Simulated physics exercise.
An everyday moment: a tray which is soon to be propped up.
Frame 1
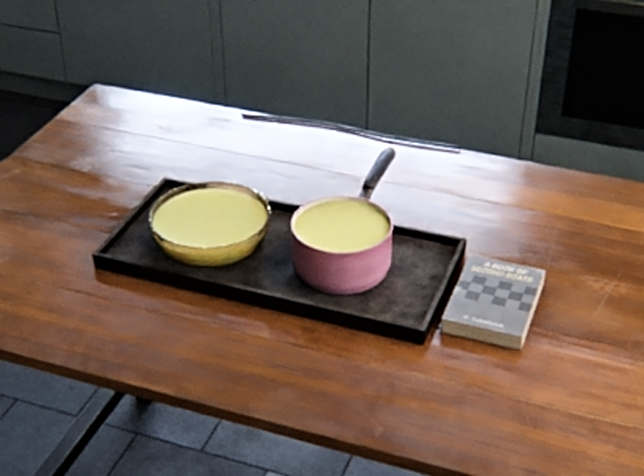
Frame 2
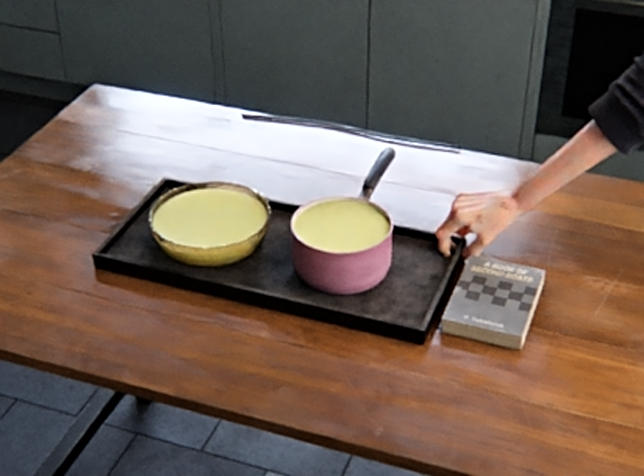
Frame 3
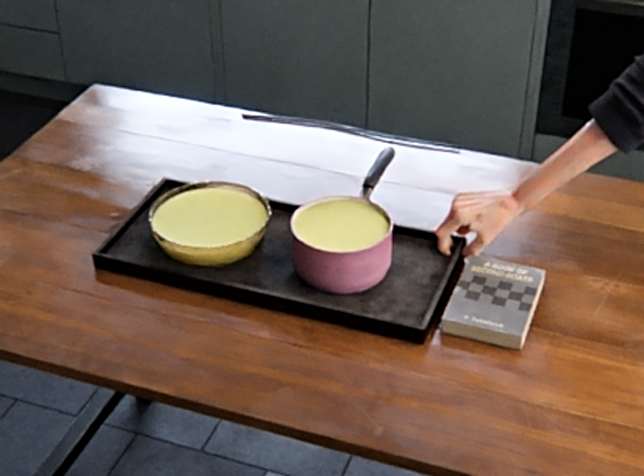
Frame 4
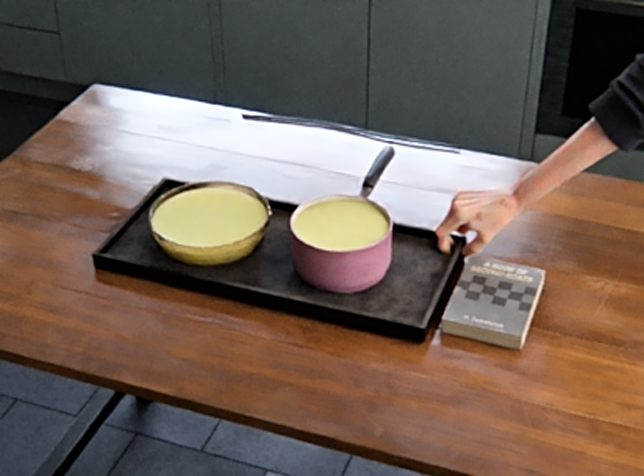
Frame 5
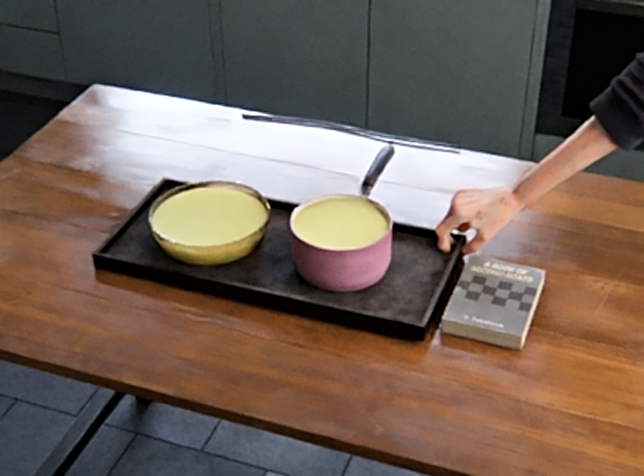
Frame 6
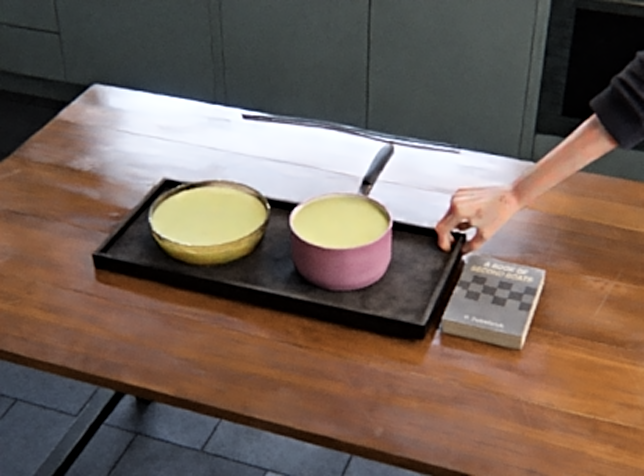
We see a dark tray holding a glass dish and a pink saucepan of yellow liquid on a wooden table beside a thick book, as a hand grasps the tray's right end and raises it very slightly.
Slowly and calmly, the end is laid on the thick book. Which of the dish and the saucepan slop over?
As I see it, dish: I'd say no spillage there; saucepan: I'd say no spillage there.
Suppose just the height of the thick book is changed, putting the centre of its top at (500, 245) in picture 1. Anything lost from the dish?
With that change it drips over.
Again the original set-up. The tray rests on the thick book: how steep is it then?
3°, more or less.
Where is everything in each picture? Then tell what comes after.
The tray lies flat; dish (211, 224) about two thirds full; saucepan (342, 244) nearly full; thick book (481, 334), in the first frame.
A hand takes the end of the tray; dish about two thirds full, surface at (210, 220); saucepan nearly full, surface at (342, 228), in the second frame.
The end has come up a little; dish (210, 223) about two thirds full; saucepan (342, 243) nearly full, in the third frame.
Slope near 0°; dish about two thirds full, surface at (210, 219); saucepan nearly full, surface at (341, 226); thick book (481, 334), in the fourth frame.
The tray slopes by about 1°; dish (210, 223) about two thirds full; saucepan (341, 242) nearly full, in the fifth frame.
The end is rising; dish about two thirds full, surface at (210, 218); saucepan nearly full, surface at (341, 224); thick book (481, 334), in the sixth frame.
Soon after, the tray slopes by about 2°; dish, nothing has left it; saucepan, nothing has left it.
Later, the tray slopes by about 4°; dish, nothing has left it; saucepan, nothing has left it.
In the end, the tray slopes by about 3°, resting on the thick book; dish, nothing has left it; saucepan, nothing has left it.
